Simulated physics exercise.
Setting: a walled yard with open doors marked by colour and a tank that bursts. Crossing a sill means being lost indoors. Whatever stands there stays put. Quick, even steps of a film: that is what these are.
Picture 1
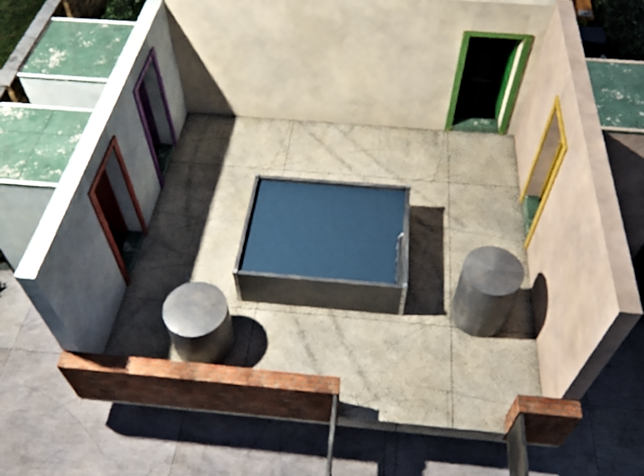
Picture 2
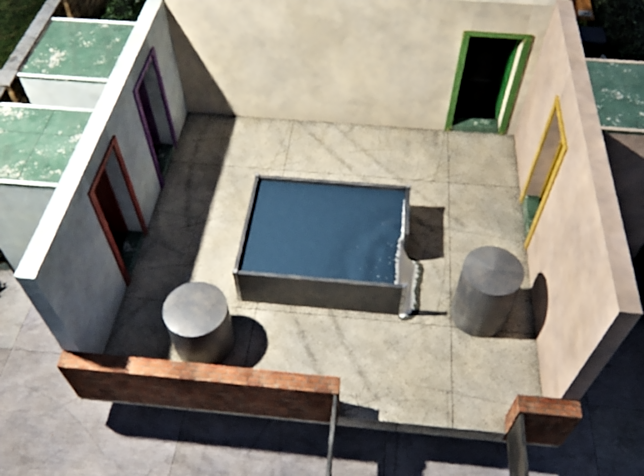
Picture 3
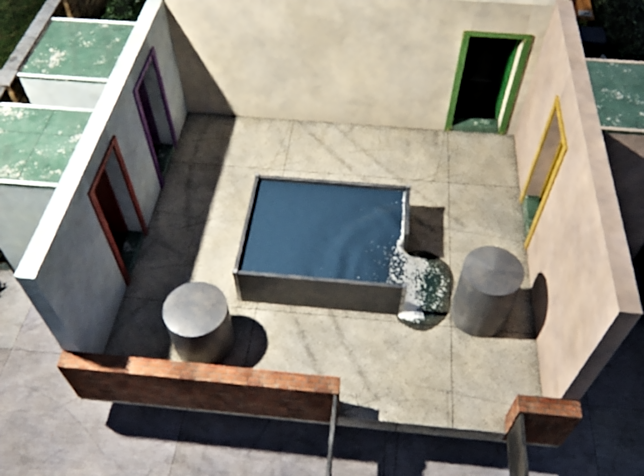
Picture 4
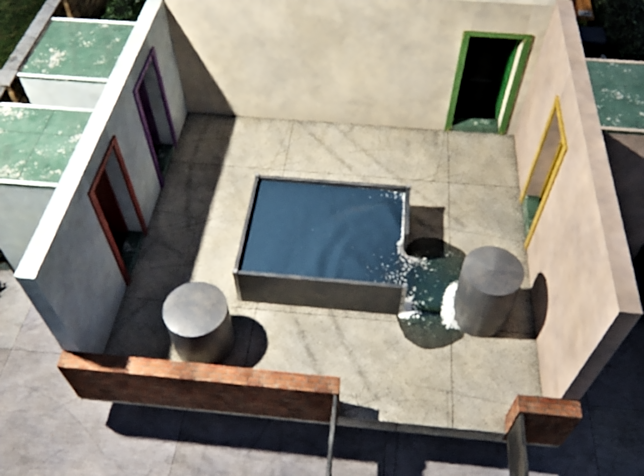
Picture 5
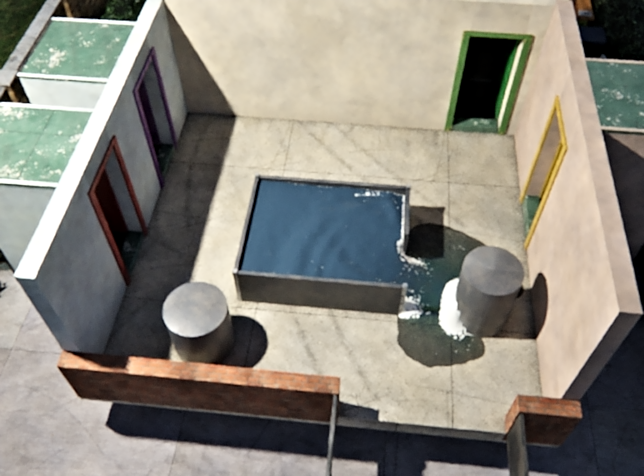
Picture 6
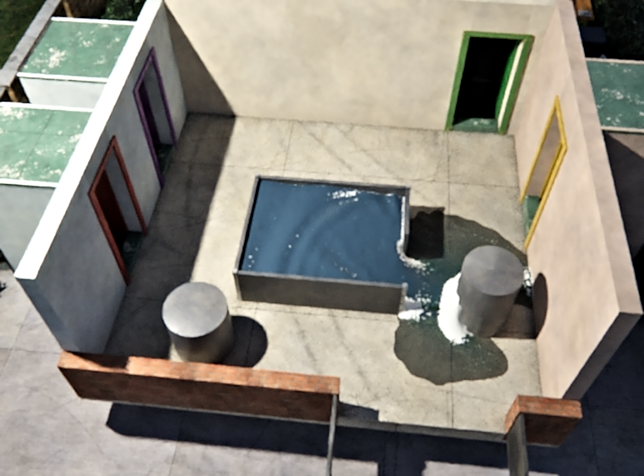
To begin with, a rectangular tank of dark water stands whole and still in a walled courtyard between two grey cylinders. Water then bursts through a gap on its right side and splashes onto the floor. It surges against the right cylinder, spreading around it in a widening wet patch as ripples cross the tank.
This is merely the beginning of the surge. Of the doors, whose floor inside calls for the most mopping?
The floor behind the green door.
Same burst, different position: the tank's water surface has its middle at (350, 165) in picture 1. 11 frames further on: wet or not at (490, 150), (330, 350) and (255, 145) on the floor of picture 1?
Point by point, the spots are hit, not hit and not hit.
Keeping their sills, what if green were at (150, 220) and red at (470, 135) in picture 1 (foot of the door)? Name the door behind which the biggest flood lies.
The door marked red.
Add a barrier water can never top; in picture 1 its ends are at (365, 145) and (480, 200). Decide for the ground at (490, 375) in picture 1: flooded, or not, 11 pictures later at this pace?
At that place: Under water.
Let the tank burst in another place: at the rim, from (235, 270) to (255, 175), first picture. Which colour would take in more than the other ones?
That would be the red one.
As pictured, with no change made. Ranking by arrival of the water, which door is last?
That'd be the one in red, I reckon.
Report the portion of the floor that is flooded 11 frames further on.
I reckon 30 per cent or so.
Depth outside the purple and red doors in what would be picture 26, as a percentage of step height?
Around 0 in a hundred for the first and 0 in a hundred for the second.
A moment on, water covers 20 % of the floor; green door not reached, purple door not reached, yellow door wet at the sill, nothing in, red door not reached.
Next, water covers 30 % of the floor; green door wet at the sill, nothing in, purple door not reached, yellow door a trickle in, red door not reached.
Then, water covers 35 % of the floor; green door some in, purple door not reached, yellow door a trickle in, red door not reached.
Later, water covers 65 % of the floor; green door a lot in, purple door wet at the sill, nothing in, yellow door a trickle in, red door not reached.
In the end, water covers 80 % of the floor; green door a lot in, purple door wet at the sill, nothing in, yellow door a trickle in, red door wet at the sill, nothing in; the green door has let in the most.
